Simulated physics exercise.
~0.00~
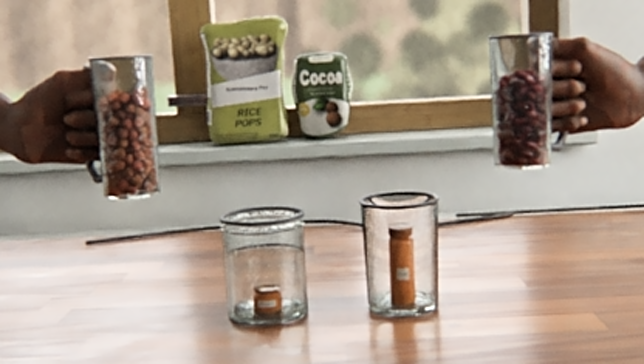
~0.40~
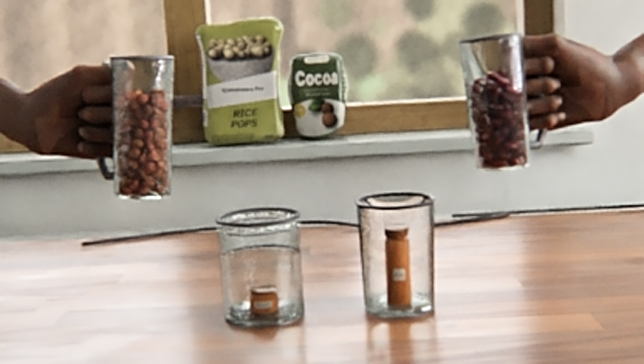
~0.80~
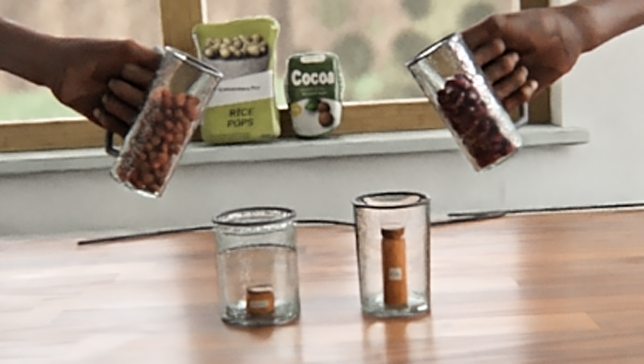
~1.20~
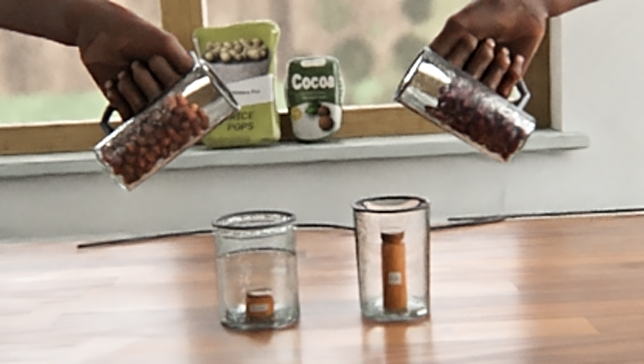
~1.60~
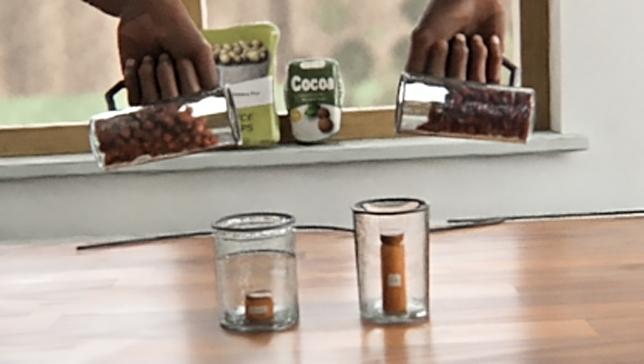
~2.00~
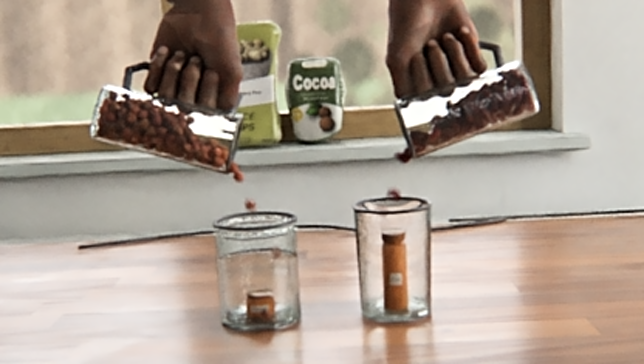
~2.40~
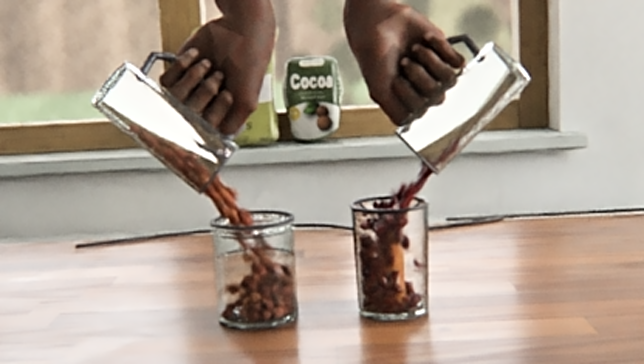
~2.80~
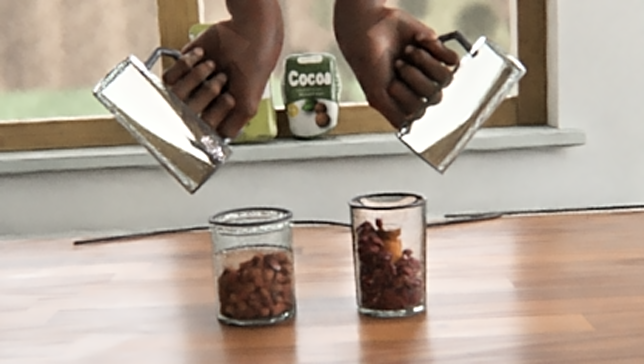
Two hands tipping cups of reddish-brown beans into glass containers, burying the short object on the left while the taller one still shows.
